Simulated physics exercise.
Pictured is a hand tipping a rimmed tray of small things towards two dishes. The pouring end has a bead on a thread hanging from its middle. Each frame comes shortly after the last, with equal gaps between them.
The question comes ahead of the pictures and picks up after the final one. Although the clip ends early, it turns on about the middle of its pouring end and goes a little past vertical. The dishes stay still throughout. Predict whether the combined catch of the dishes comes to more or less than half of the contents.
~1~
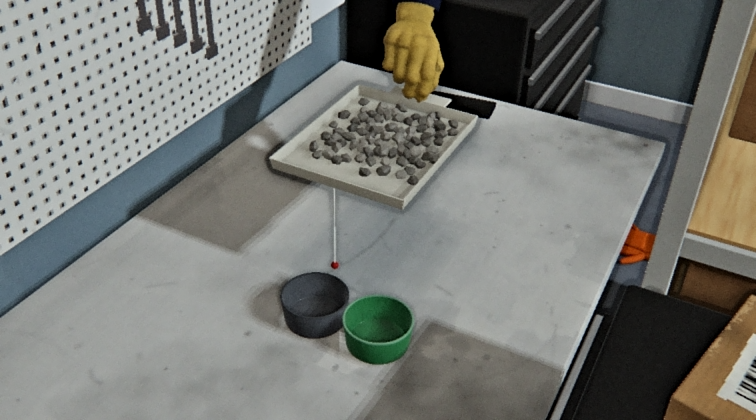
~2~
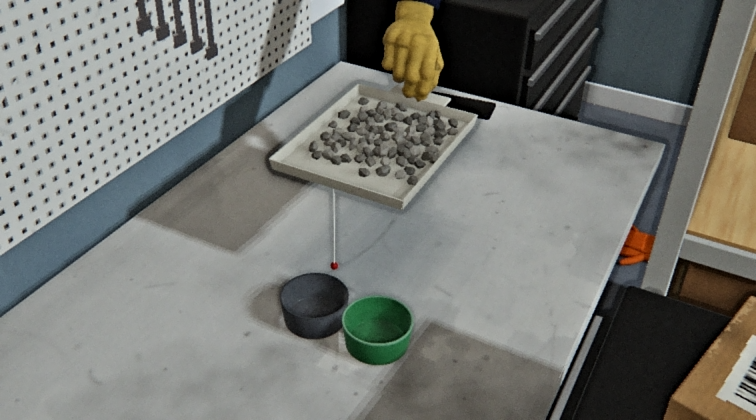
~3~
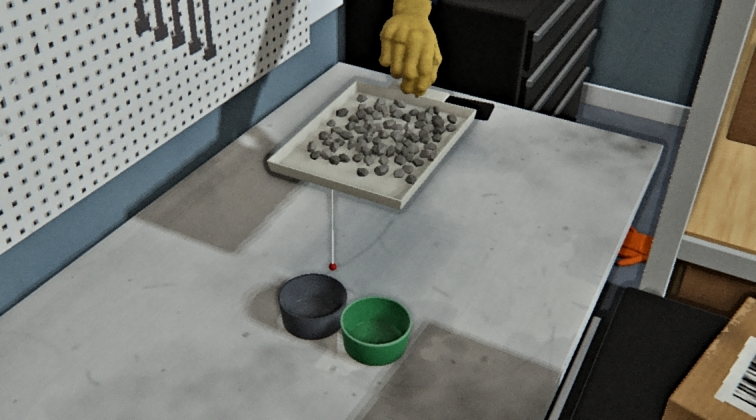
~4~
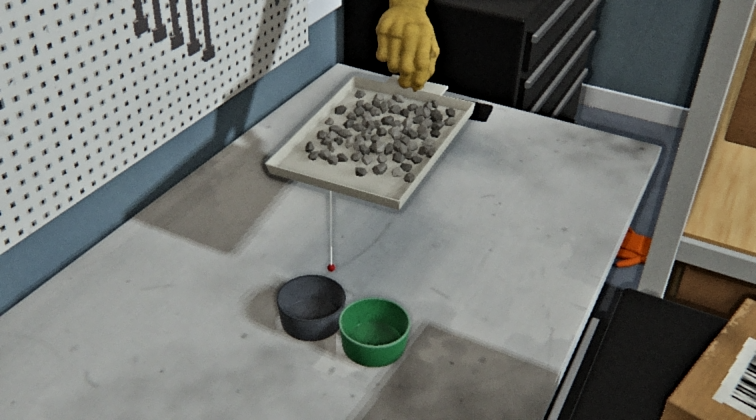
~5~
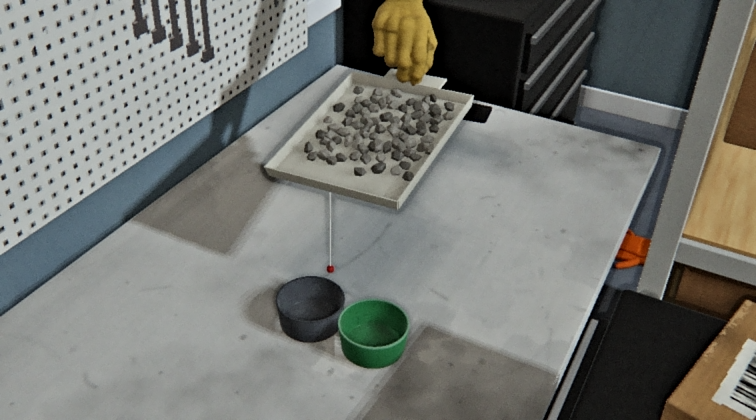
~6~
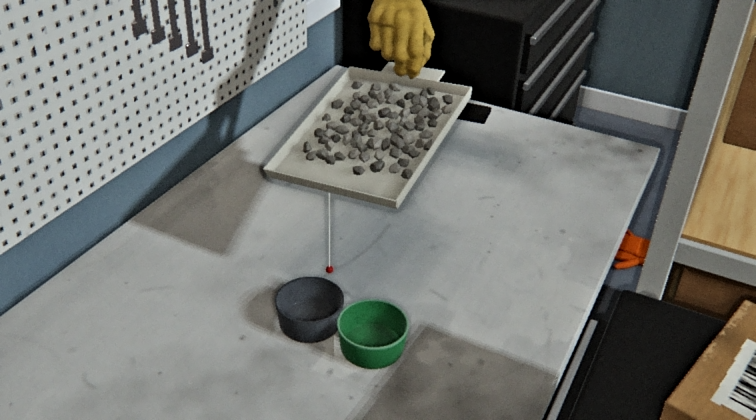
The combined catch is less than half.
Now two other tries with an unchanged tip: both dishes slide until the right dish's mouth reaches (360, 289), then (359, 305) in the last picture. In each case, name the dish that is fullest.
The left of the pair the first time, the left of the pair the second.
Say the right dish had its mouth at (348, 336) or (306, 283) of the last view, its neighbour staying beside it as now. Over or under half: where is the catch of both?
Short of half, then the bulk of it.
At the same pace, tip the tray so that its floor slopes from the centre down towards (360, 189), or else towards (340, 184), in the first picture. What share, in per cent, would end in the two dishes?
80 % and 60 %, roughly.
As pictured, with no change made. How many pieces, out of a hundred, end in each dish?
The left dish keeps near 20 in a hundred, the right dish near 0 in a hundred.
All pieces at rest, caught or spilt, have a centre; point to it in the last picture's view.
Roughly at (259, 293), give or take.
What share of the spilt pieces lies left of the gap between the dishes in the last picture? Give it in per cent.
Roughly 100 in a hundred.
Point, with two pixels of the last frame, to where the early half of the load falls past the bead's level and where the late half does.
(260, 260) first, (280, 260) later.
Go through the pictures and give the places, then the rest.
In the first picture, corners of the pouring end at (273, 157) and (403, 198), level; middle of the load at (385, 137), bits of gravel; left dish at (297, 325); right dish at (361, 350); bead on its thread at (335, 265).
In the second picture, corners of the pouring end at (272, 158) and (402, 199), level; middle of the load at (385, 137).
In the third picture, corners of the pouring end at (270, 160) and (400, 199), tipped barely, lowest at the left corner; middle of the load at (384, 135).
In the fourth picture, corners of the pouring end at (268, 163) and (398, 199), tipped a little, lowest at the left corner; middle of the load at (382, 132).
In the fifth picture, corners of the pouring end at (267, 166) and (397, 199), tipped a little, lowest at the left corner; middle of the load at (380, 129).
In the sixth picture, corners of the pouring end at (266, 168) and (395, 199), tipped a little, lowest at the left corner; middle of the load at (379, 126); left dish at (292, 329); right dish at (356, 355).
Soon, tray tipped steeply; nearly all on the tray; a small part in the air.
A while on, tray tipped right over; about a third on the tray; a stray few in the left dish; about a third outside both; about a quarter in the air.
Towards the end, tray tipped past a quarter turn; a small part in the left dish; most outside both.
Finally, tray tipped past a quarter turn; none in the right dish; a small part in the left dish; most outside both.
